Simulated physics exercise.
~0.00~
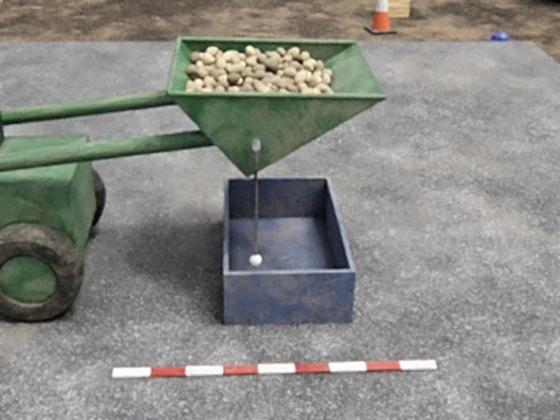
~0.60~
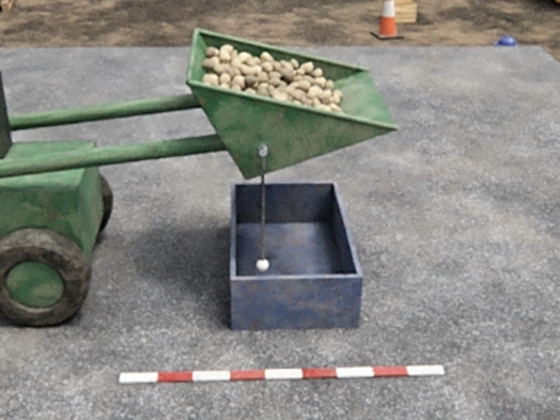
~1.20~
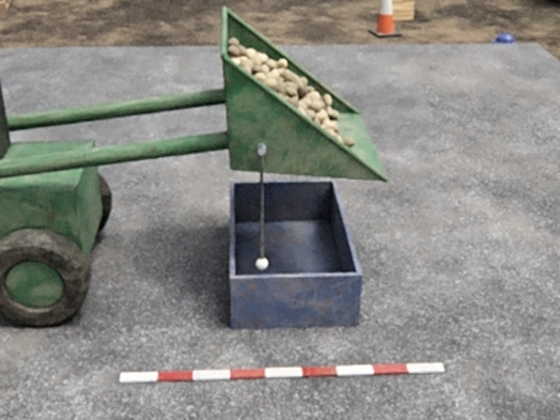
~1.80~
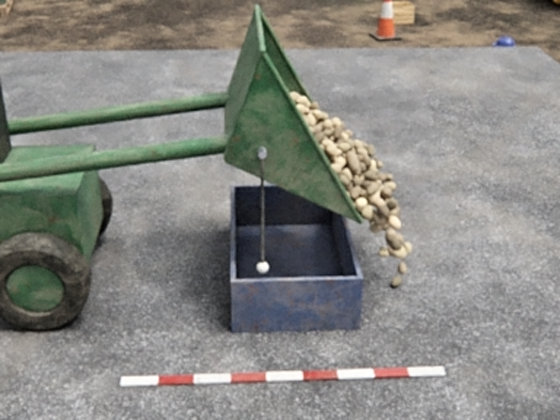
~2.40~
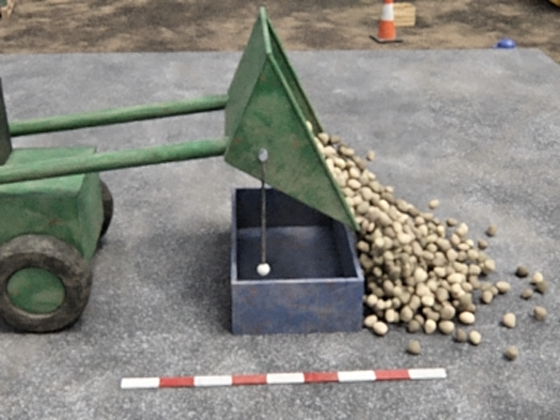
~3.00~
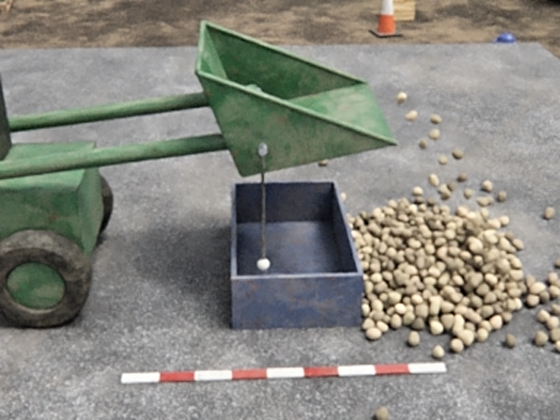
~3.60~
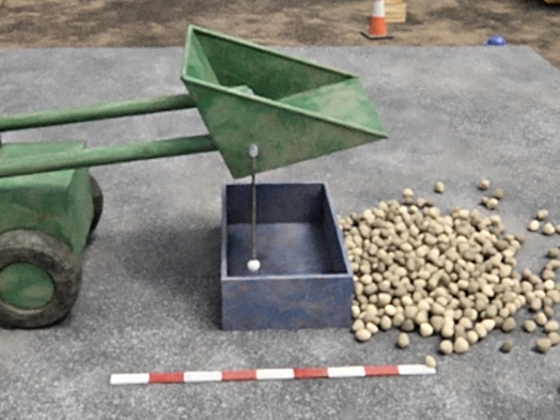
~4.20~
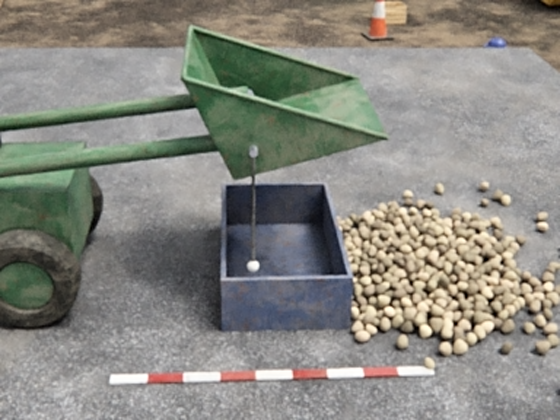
A green loader stands at the left of a grey gravelly yard, seen from slightly above by a gently swaying camera, its bucket heaped with pale, rounded stones over an open blue bin. A white ball hangs from the bucket, a red-and-white staff lies in front, and an orange-and-white cone stands behind. The bucket tips steeply to the right, and the stones slide over its lip, missing the bin and piling up on the ground beyond it. The emptied bucket swings partly back and stays still, leaving the bin empty beside a broad, scattered heap.
